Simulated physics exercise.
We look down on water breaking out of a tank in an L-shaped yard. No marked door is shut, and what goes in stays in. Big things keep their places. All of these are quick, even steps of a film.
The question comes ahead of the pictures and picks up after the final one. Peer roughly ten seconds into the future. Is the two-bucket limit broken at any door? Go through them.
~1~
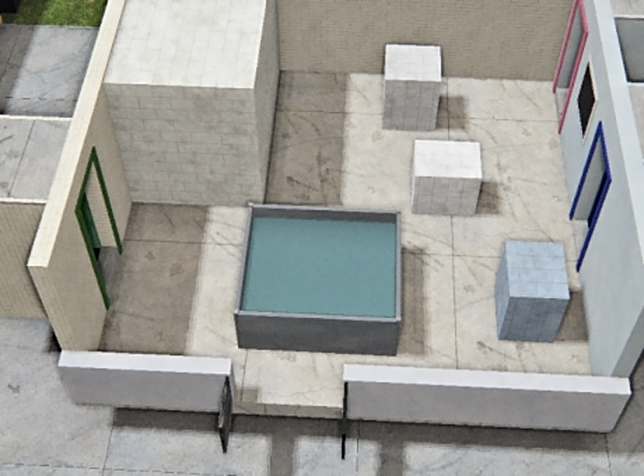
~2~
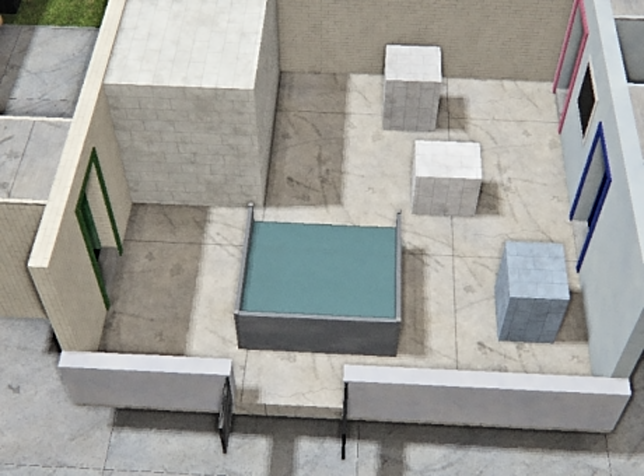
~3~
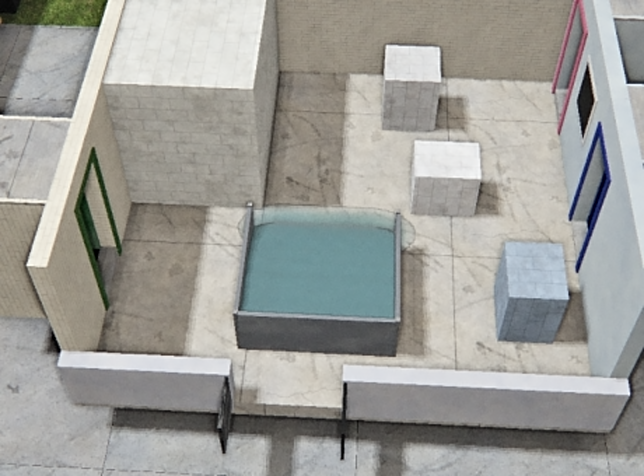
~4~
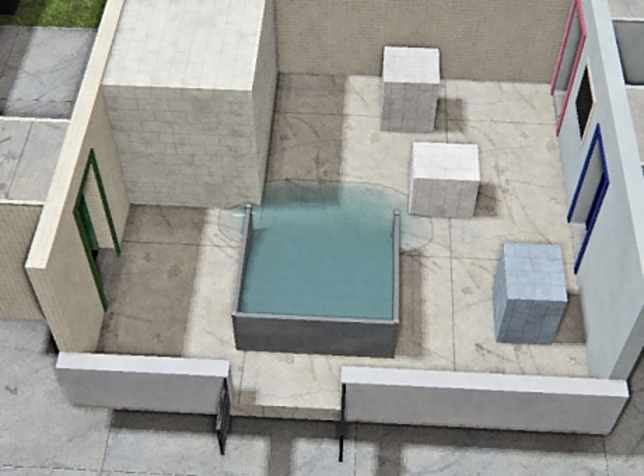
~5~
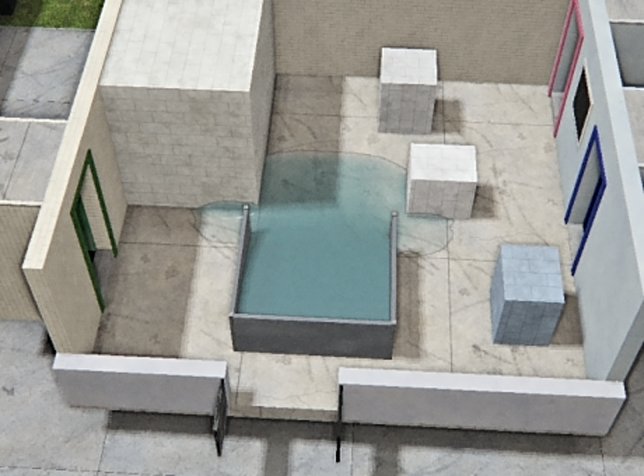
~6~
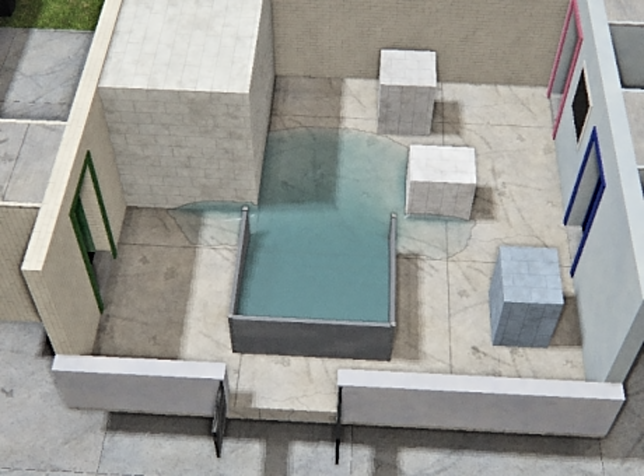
Blue door: Above two buckets, green door: Up to two buckets, pink door: Above two buckets.
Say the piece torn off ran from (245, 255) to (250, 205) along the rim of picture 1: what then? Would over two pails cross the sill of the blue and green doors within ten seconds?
So the blue one breaks the limit and the green one breaks the limit.
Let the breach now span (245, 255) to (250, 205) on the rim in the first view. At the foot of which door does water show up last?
I'd say the one in pink.
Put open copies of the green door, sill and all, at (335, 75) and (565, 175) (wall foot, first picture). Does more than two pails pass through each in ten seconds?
The first door runs past the limit, while the second remains below the limit.
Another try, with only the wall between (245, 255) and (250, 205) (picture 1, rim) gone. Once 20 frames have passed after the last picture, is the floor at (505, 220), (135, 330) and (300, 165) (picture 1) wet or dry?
Untouched, soaked, untouched.
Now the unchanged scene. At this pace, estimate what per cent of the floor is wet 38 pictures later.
Some 90 in a hundred.
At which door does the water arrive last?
Last in line is the one in pink.
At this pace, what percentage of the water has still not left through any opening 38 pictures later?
That works out to about 94 percent.
A moment on, water covers 40 % of the floor; the blue door not reached, the green door not reached, the pink door not reached.
Next, water covers 60 % of the floor; the blue door under two buckets in, the green door wet at the sill, nothing in, the pink door wet at the sill, nothing in.
Then, water covers 70 % of the floor; the blue door over two buckets in, the green door wet at the sill, nothing in, the pink door over two buckets in.
Later, water covers 90 % of the floor; the blue door over two buckets in, the green door wet at the sill, nothing in, the pink door far over two buckets in.
In the end, water covers 100 % of the floor; the blue door over two buckets in, the green door wet at the sill, nothing in, the pink door far over two buckets in.
